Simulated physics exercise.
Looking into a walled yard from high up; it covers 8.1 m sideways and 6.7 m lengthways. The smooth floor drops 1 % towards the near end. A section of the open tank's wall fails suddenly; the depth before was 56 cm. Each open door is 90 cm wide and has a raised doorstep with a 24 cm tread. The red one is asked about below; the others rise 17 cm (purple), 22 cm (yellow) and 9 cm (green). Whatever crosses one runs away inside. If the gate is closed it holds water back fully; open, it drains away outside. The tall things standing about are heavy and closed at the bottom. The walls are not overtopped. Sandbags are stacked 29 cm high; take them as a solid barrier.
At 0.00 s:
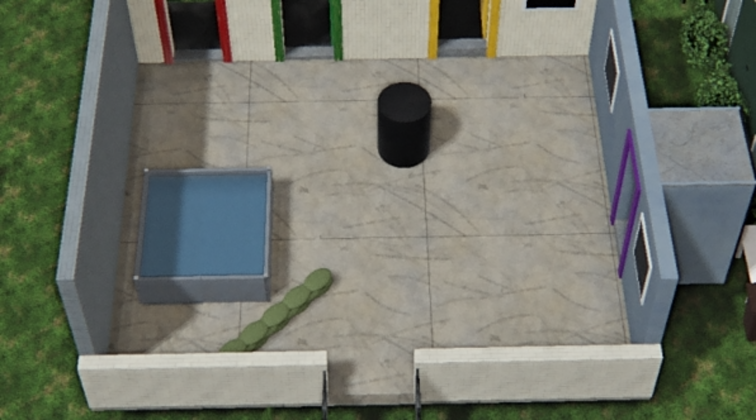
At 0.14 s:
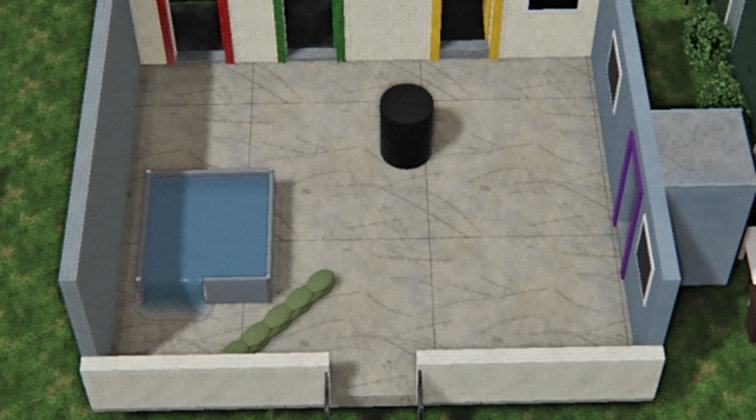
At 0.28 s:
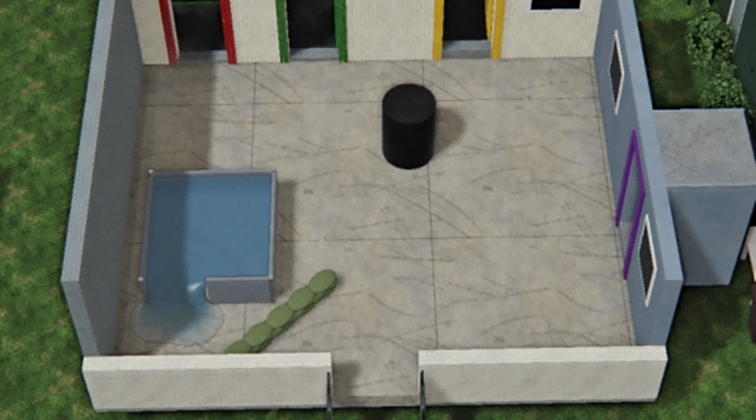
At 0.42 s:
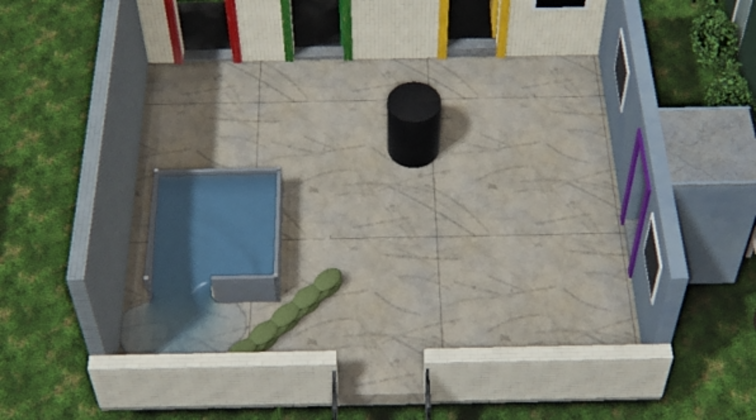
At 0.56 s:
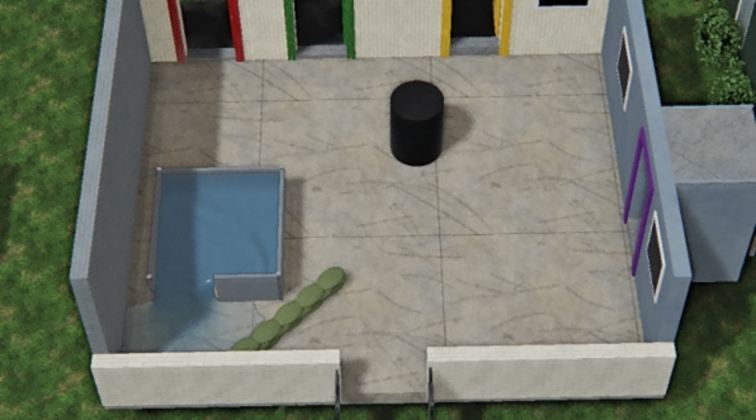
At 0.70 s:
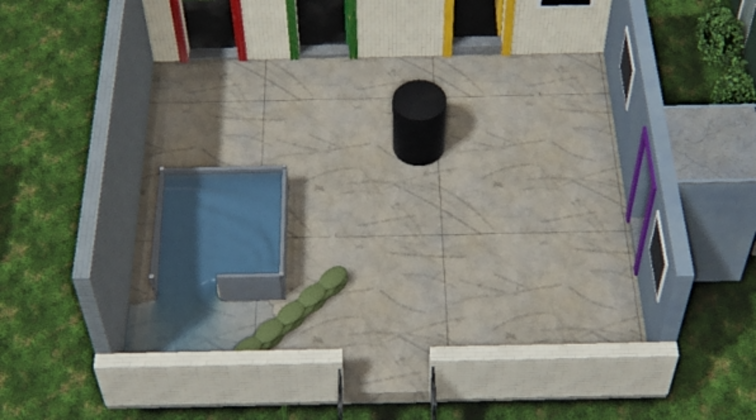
A walled yard with a pale, veined stone floor, bordered by grass, is seen from high above its near wall. An open tank of blue water stands at left beside a diagonal row of green sandbags, with a black cylinder farther back, red, green and yellow doorways along the far wall, and a purple frame at right. Part of the tank's near wall gives way and water pours out, spreading across the floor toward the near wall and along the sandbags, while the view drifts slightly.
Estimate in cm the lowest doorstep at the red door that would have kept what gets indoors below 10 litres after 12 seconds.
At least 7.5 cm or so.
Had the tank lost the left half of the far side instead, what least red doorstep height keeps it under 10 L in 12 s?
Some 25 cm.
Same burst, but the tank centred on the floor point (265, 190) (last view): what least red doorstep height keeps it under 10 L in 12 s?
About 8.5 cm.
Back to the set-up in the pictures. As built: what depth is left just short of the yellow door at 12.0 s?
Some 1.5 cm.
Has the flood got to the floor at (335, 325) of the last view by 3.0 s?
It is flooded.
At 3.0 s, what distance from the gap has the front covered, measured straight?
Roughly 5.0 m.
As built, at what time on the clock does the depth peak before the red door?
At about 5.5 s.
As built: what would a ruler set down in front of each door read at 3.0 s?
Depths in cm: Purple 0, yellow 0, red 0, green 0.
After 1.4 s water covers 5 % of the floor, deepest (48 cm) near (122, 384); it has not reached the red door.
After 3.0 s water covers 20 % of the floor, deepest (35 cm) near (229, 371); it has not reached the red door.
After 12.0 s water covers 90 % of the floor, deepest (16 cm) near (122, 384); 5 cm at the red door, 10 litres in over its 7 cm doorstep.
At the red door as built, the water arrived by 4.7 s and peaked near 10 cm at 5.6 s.
Run again over the same 12 s with other heights there, 14 litres in over 6.5 cm, 2 litres over 9 cm. The limit of 10 litres is kept from about 7.5 cm up.
